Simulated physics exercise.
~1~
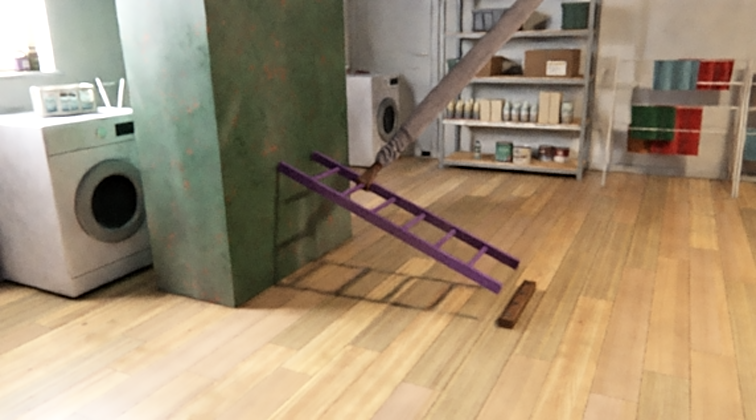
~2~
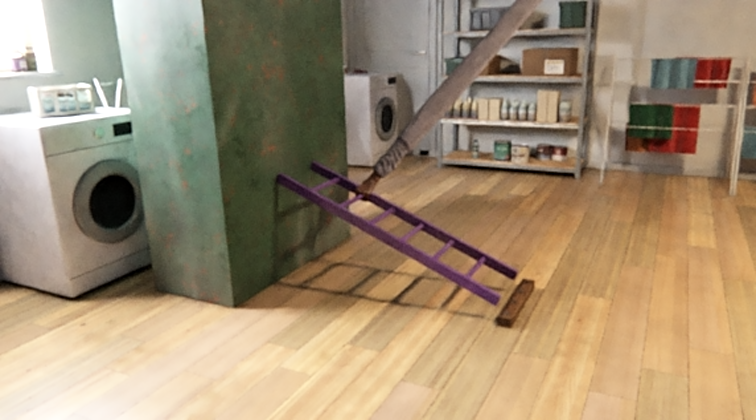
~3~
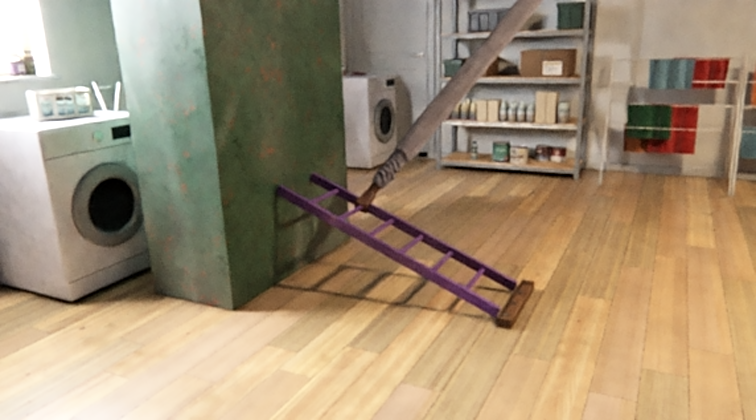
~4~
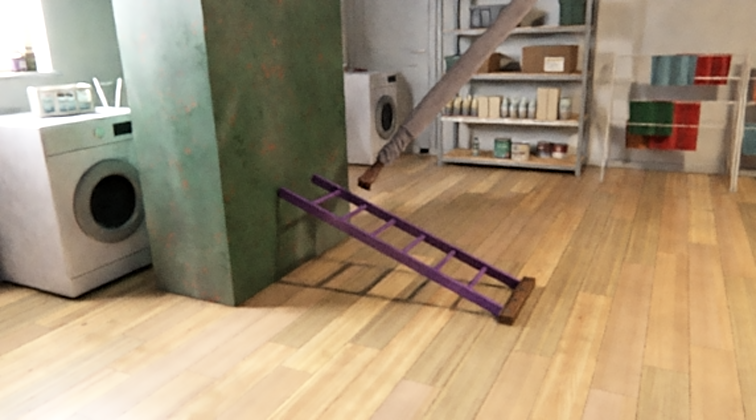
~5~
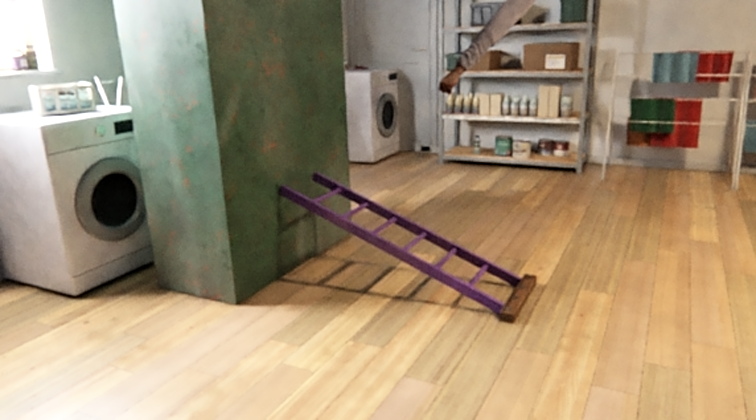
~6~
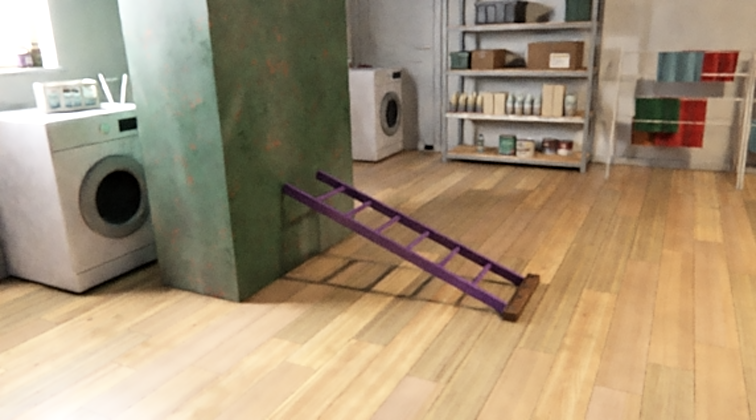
In a laundry room with a pale plank floor, white washing machines and metal shelving, a hand in a long sleeve reaches in from the upper right, holding a purple ladder-like rack at a slant against a green pillar. A short brown wooden batten lies on the floor near its lower end. The hand lowers the rack slightly until its foot meets the batten. Then the fingers let go, and the arm draws back up and out of view. The rack stays leaning between pillar and batten, at rest and unheld.
